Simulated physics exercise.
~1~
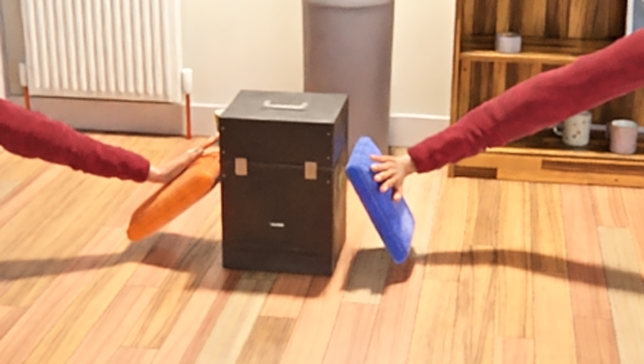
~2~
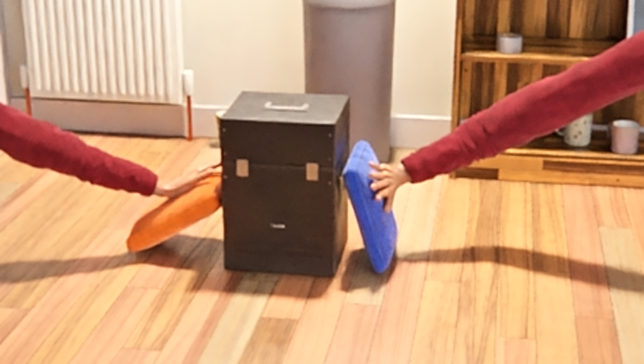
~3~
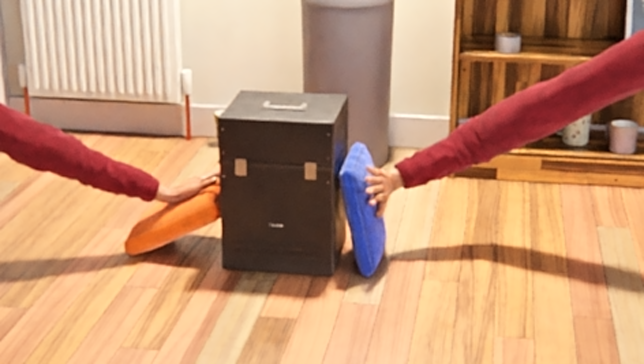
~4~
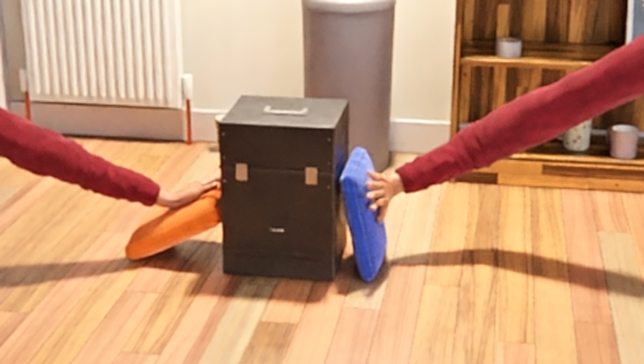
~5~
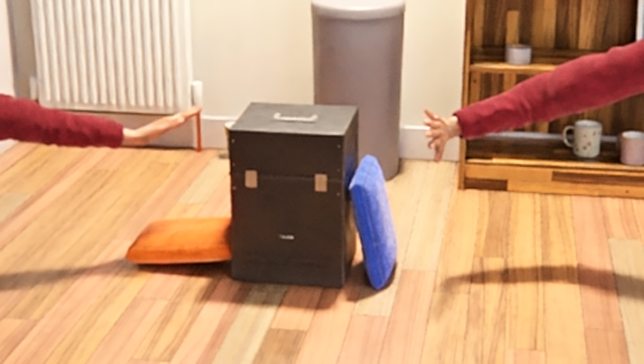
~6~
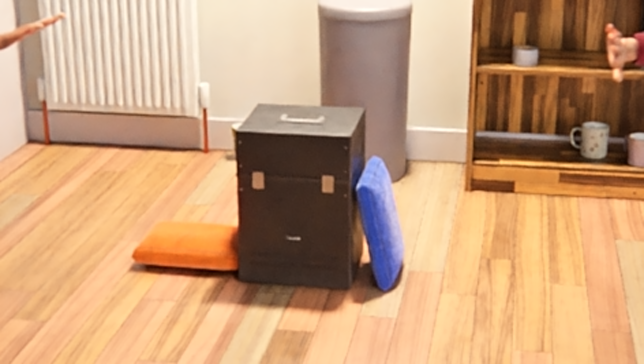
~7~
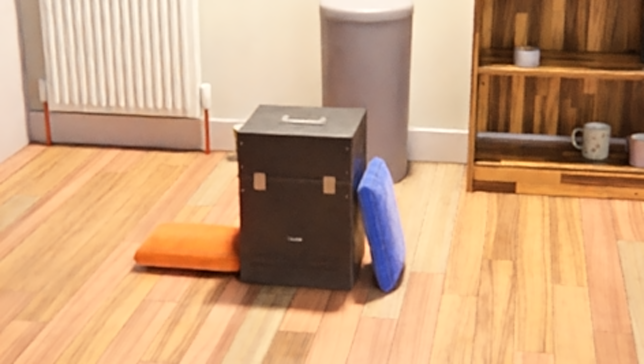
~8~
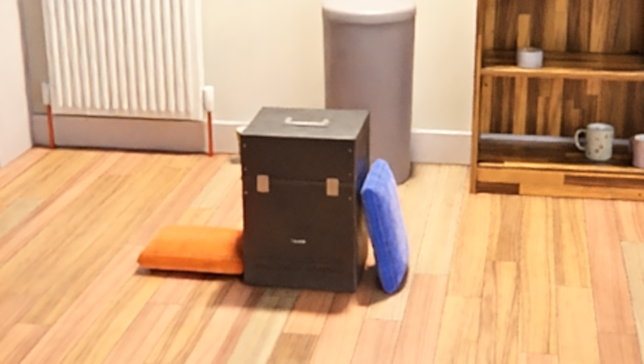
An orange cushion and a blue cushion were held by two hands against opposite sides of a black box, and when the hands let go, the orange one on the left slid down flat while the blue one stayed leaning.
